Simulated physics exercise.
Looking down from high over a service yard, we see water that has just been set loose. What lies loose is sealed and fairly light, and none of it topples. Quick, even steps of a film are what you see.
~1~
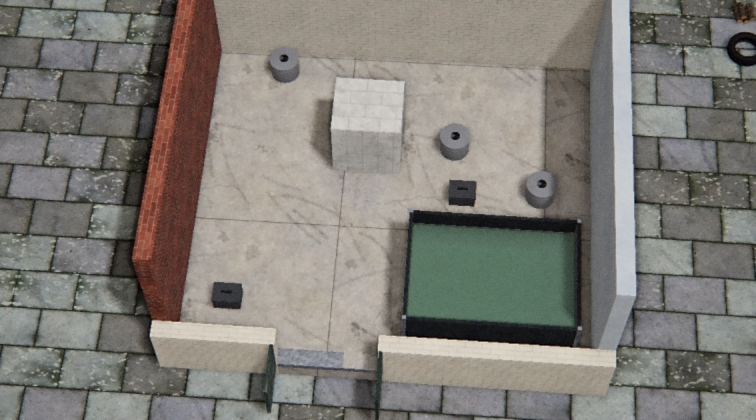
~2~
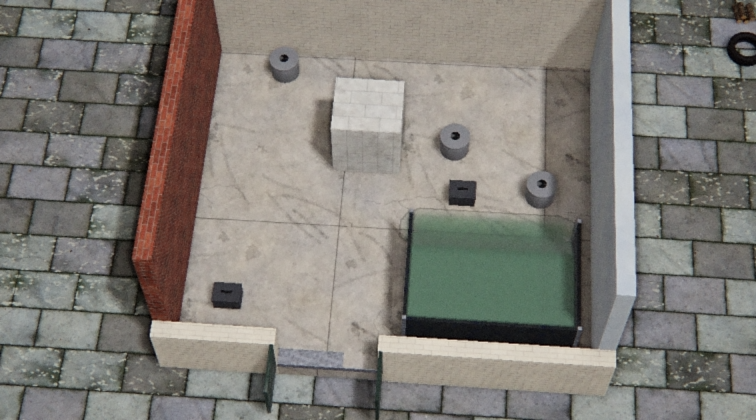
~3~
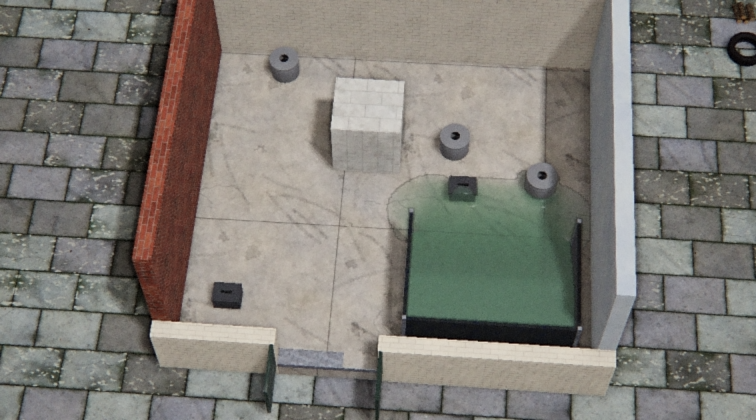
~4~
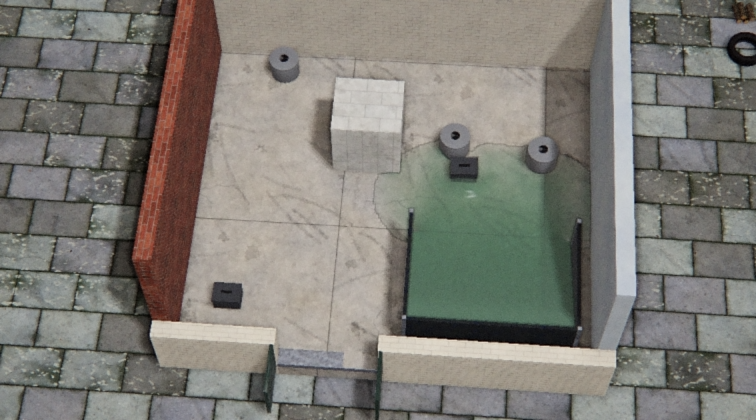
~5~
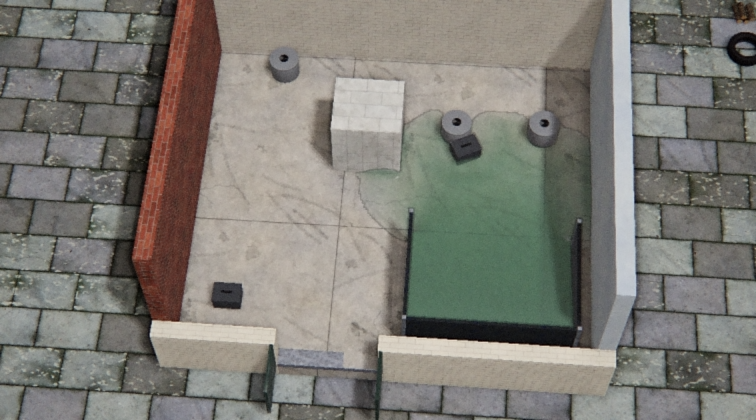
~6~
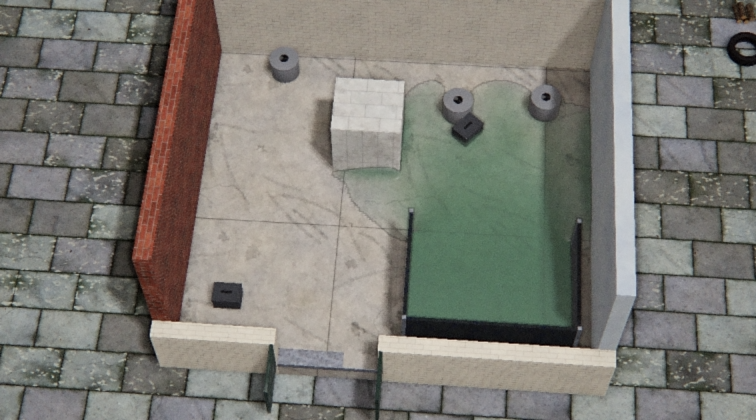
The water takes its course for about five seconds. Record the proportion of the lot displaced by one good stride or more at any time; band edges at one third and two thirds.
That share hits two thirds or goes past it.
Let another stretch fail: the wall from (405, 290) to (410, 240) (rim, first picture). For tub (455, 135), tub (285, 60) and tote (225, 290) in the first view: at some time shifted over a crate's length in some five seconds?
As listed: Under that, that far or more, that far or more.
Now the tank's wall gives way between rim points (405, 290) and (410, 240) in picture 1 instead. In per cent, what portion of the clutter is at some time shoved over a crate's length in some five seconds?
That works out to some 40 %.
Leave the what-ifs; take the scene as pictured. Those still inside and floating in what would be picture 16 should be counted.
Well, I'd say 3.
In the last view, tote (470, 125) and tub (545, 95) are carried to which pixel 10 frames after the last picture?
Estimated: (480, 63); (542, 57).
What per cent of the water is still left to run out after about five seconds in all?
Estimate: About 100 %.
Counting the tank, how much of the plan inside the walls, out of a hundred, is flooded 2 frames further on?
I'd call it close to 50 per cent.
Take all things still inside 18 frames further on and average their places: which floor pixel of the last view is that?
Somewhere near (347, 142) in the last view.
A moment on, 3 of 5 are well off their spots; 2 afloat.
Next, 3 of 5 are well off their spots; 3 afloat.
Later, 4 of 5 are well off their spots; 4 afloat.
In the end, 5 of 5 are well off their spots, and 5 have been at some point; 4 afloat.
